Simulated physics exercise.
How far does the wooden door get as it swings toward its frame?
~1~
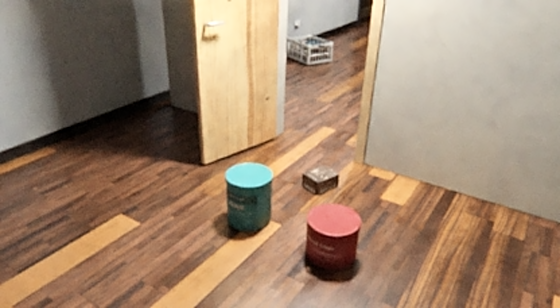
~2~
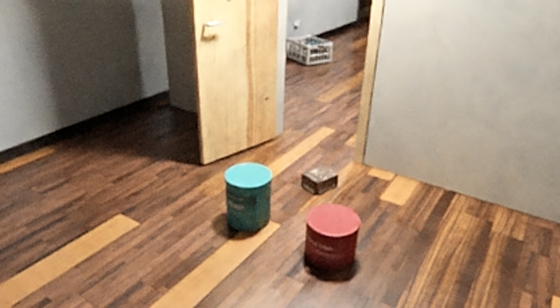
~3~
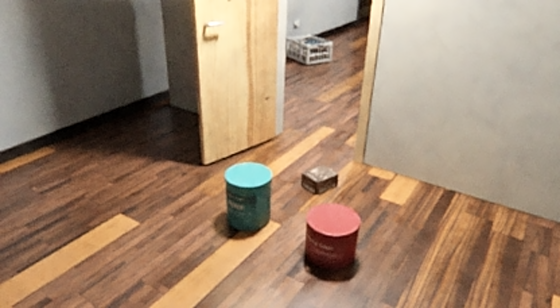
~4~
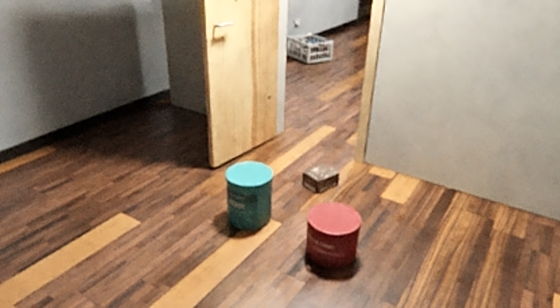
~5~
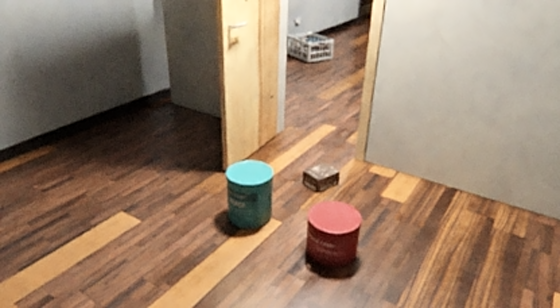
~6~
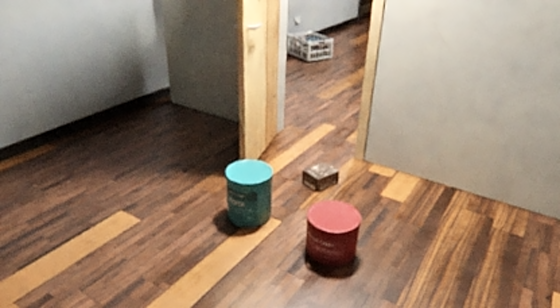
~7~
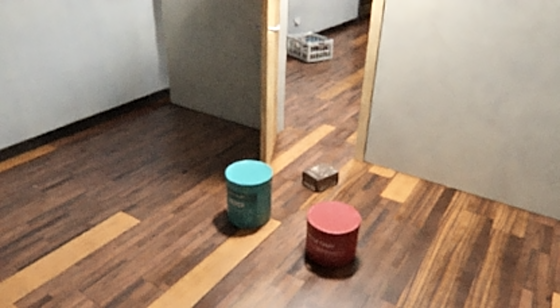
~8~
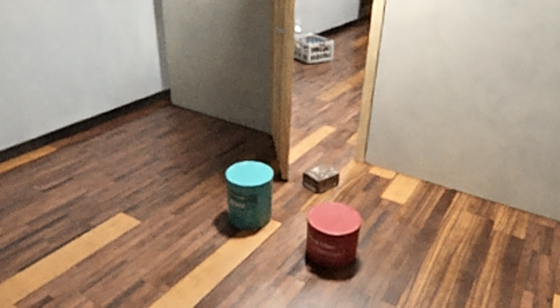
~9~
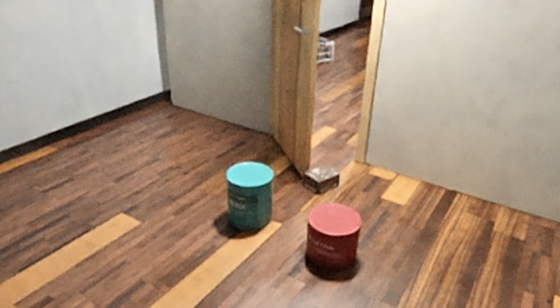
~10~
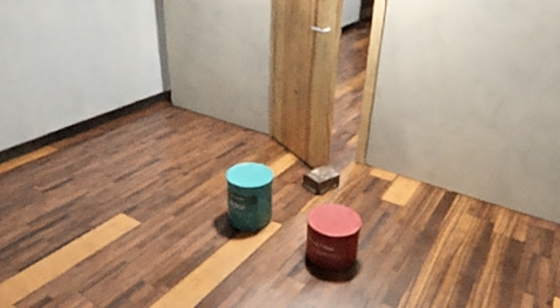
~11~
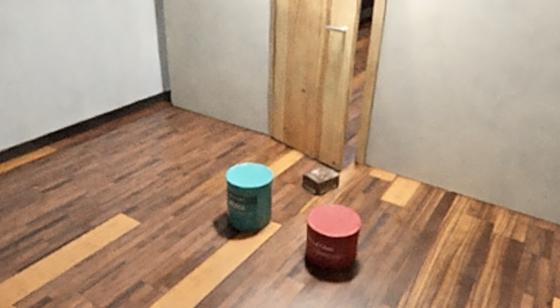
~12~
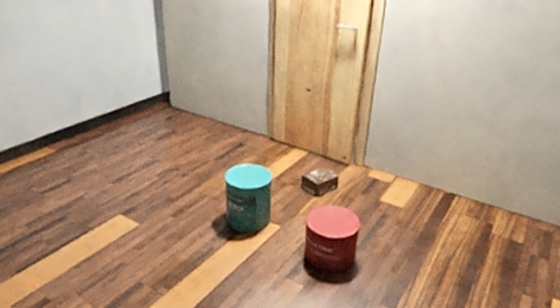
It swings all the way to the frame and ends up closed, with the pails and the brown box still in their places.
Wooden door swinging fully shut in a room with a wood-plank floor, passing behind turquoise and red pails and a small brown box that stay still.
